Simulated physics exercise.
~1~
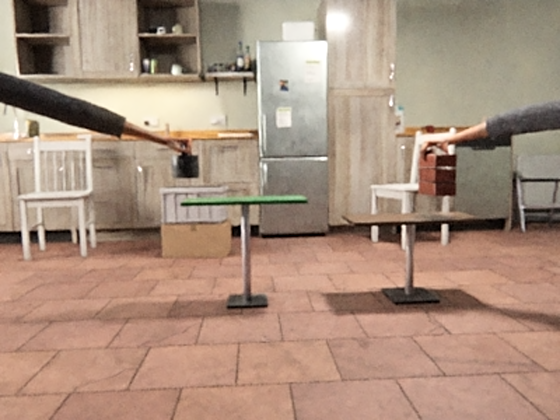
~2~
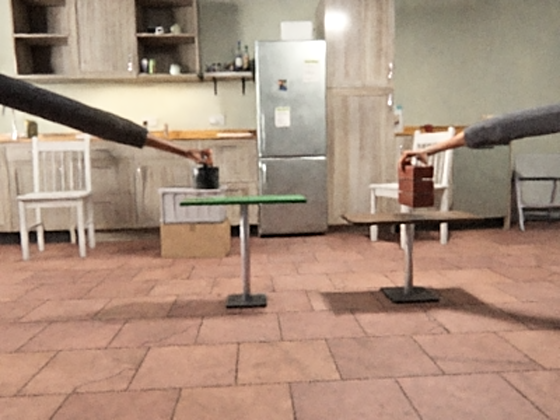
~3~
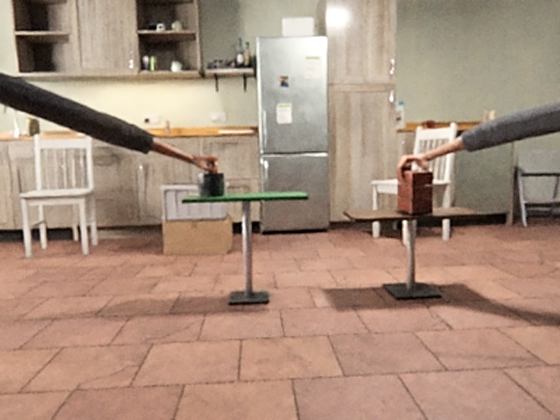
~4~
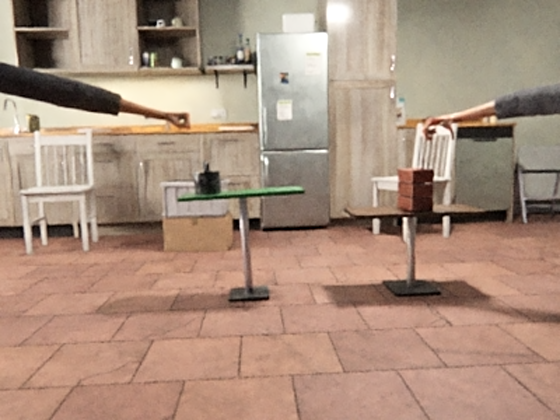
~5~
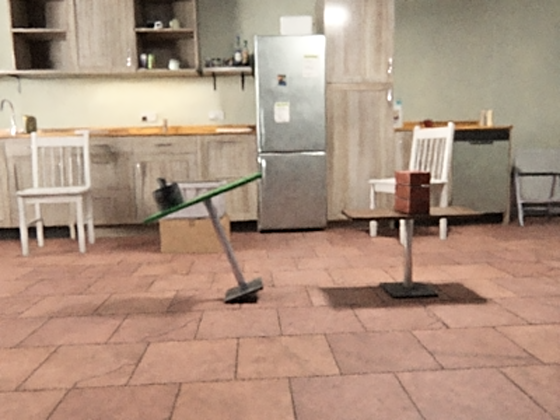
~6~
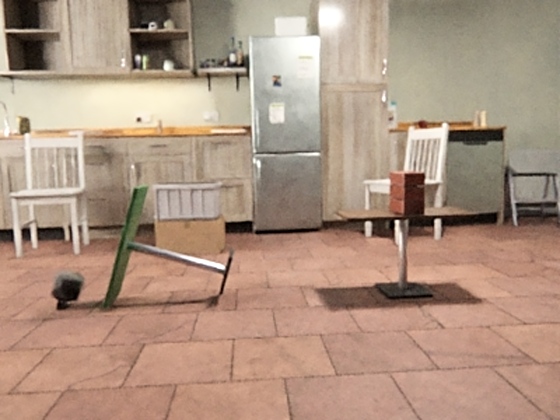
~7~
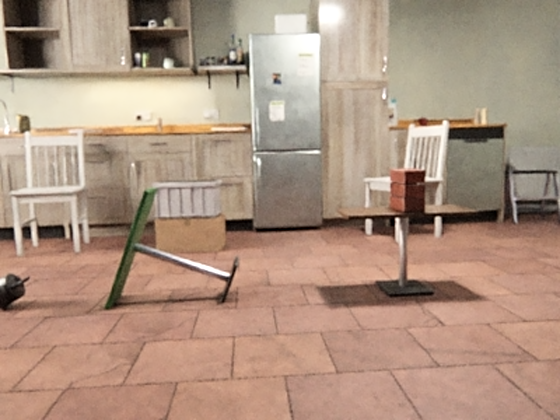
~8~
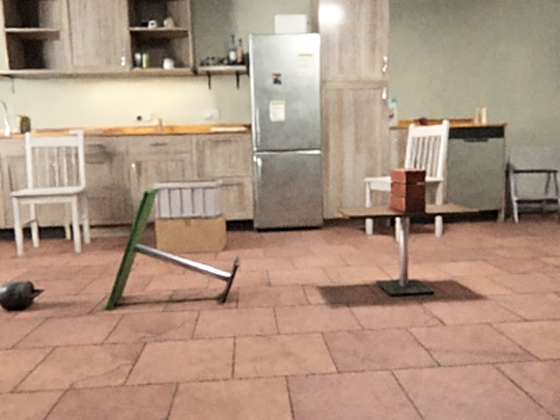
The green table tips left under a dark pot, while the brown one holds bricks steadily.
